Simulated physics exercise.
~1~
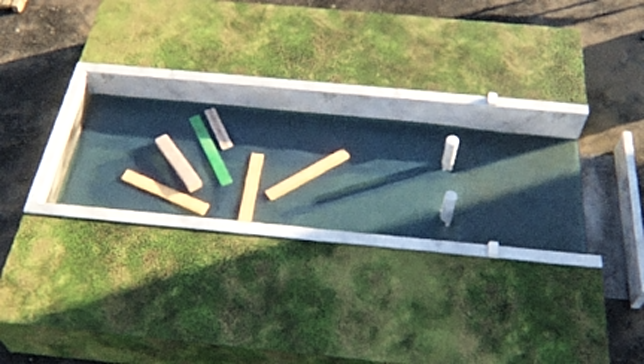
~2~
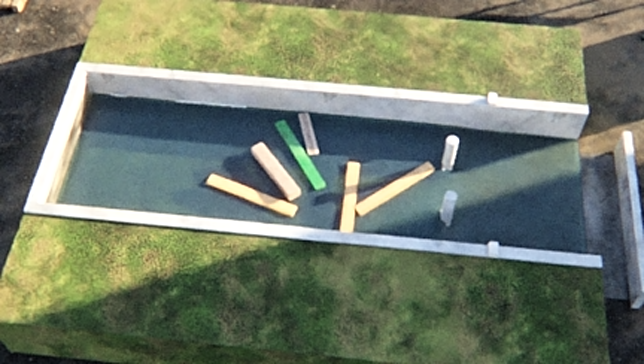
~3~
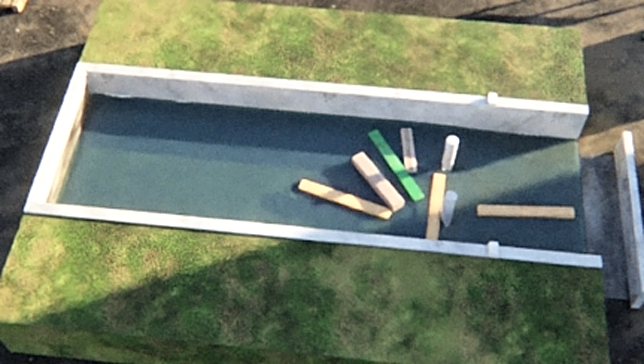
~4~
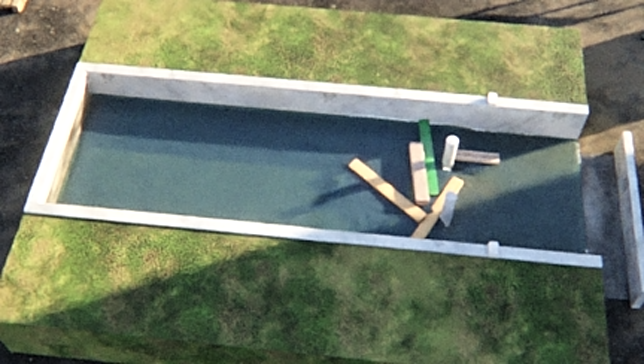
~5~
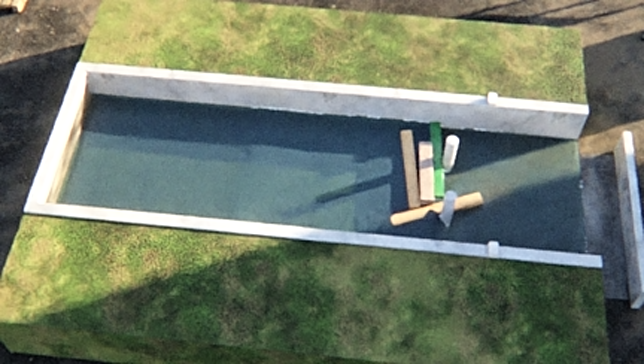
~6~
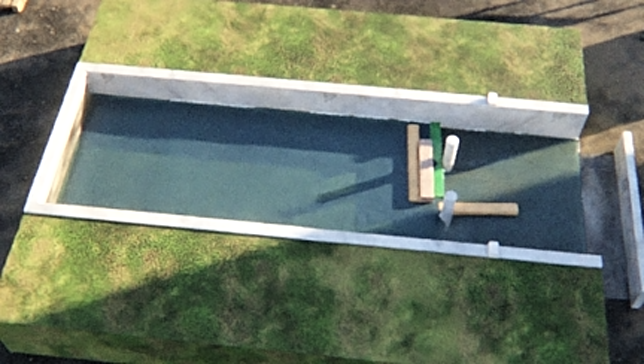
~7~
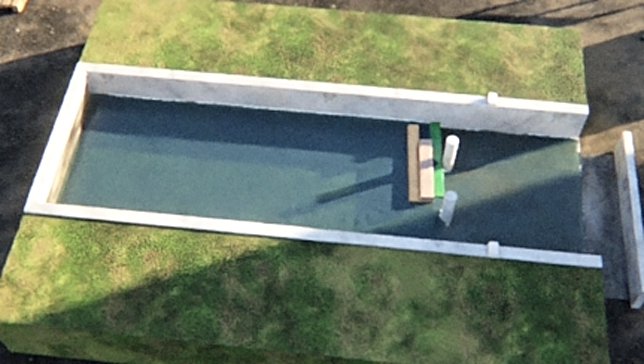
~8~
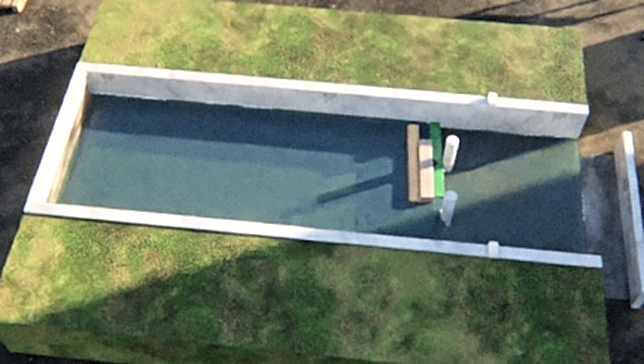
The footage shows several wooden pieces and a green plank drifting right along a walled water channel toward two white posts, where three slip past and out of view while the green plank and two others lodge crosswise against the posts and stay there.
